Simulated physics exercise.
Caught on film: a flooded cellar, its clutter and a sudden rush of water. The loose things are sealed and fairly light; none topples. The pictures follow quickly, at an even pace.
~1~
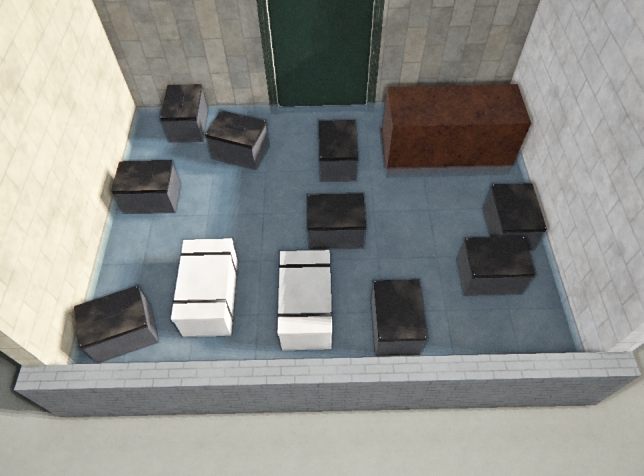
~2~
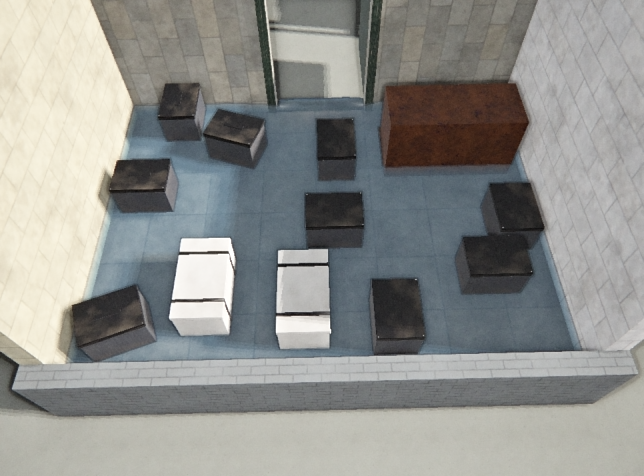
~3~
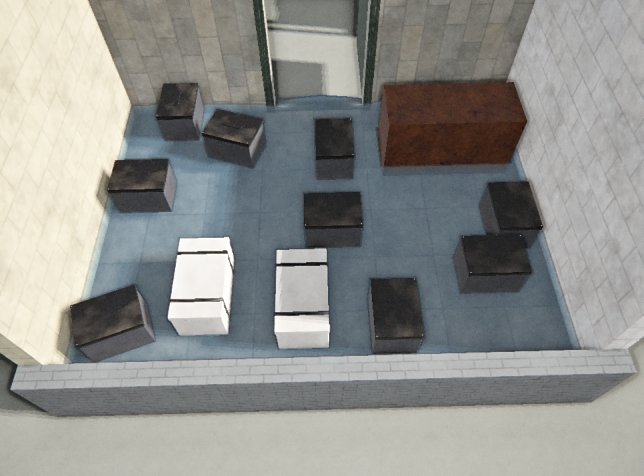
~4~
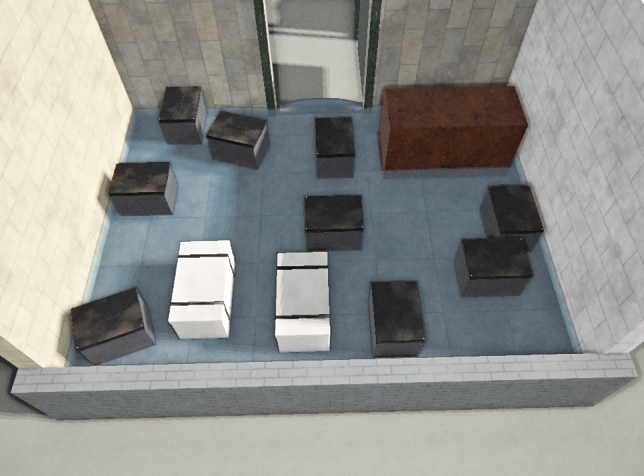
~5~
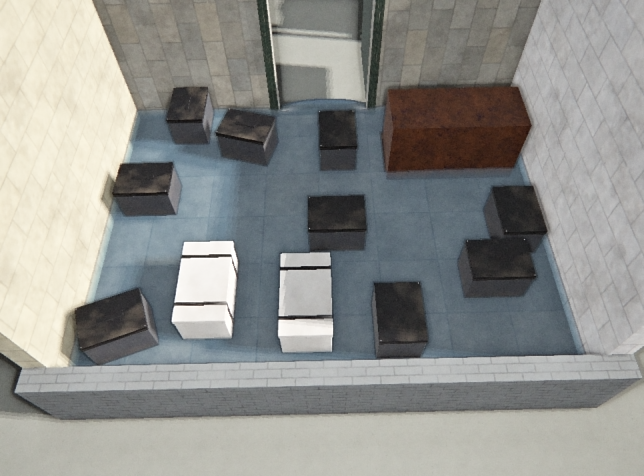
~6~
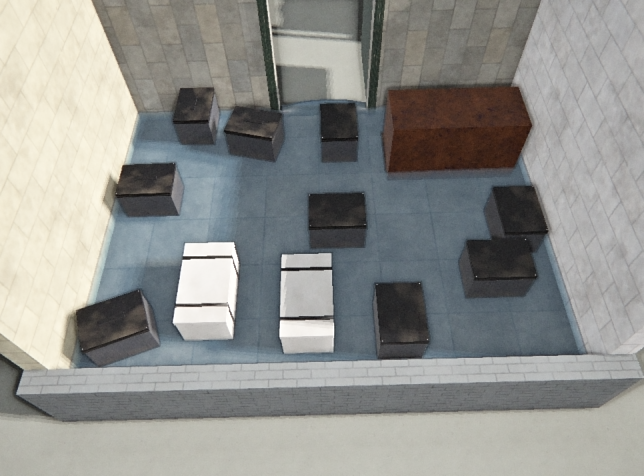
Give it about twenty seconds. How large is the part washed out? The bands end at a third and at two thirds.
It is between one and two thirds.
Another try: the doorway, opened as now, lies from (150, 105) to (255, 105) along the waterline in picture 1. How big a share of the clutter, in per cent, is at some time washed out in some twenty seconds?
Close to 50 %.
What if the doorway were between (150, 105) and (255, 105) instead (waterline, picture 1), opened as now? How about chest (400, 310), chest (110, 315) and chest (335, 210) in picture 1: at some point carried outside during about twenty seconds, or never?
One after the other: Inside, stays, carried outside.
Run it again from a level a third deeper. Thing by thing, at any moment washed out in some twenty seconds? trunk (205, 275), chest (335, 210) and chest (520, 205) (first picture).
One after the other: Still in, through, kept in.
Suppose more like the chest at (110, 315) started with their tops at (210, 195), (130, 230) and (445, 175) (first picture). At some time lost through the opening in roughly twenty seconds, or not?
One after the other: Carried outside, kept in, gone.
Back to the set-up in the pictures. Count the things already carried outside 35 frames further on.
4 of them.
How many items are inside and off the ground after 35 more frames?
7 of them.
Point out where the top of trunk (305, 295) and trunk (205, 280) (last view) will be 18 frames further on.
Around (299, 258) and (213, 244).
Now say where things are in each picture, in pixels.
In the first picture, a chest at (338, 138), afloat; a chest at (236, 127), afloat; 0 of 11 have shifted.
In the second picture, a chest at (336, 137) floats; a chest at (234, 126), afloat; 0 of 11 have shifted.
In the third picture, a chest at (334, 137), afloat; a chest at (232, 126), afloat; 0 of 11 have shifted.
In the fourth picture, a chest at (334, 136) floats, close to its start; a chest at (236, 128) floats, close to its start; 2 of 11 have shifted.
In the fifth picture, a chest at (337, 128), afloat, close to its start; a chest at (246, 125), afloat, close to its start; 3 of 11 have shifted.
In the sixth picture, a chest at (339, 120) floats, a stride from its start; a chest at (253, 122), afloat, close to its start; 4 of 11 have shifted.
A moment on, 1 of 11 are out; 10 afloat.
Next, 3 of 11 are out; 8 afloat.
Later, 4 of 11 are out; 7 afloat.
In the end, 5 of 11 are out; 6 afloat.
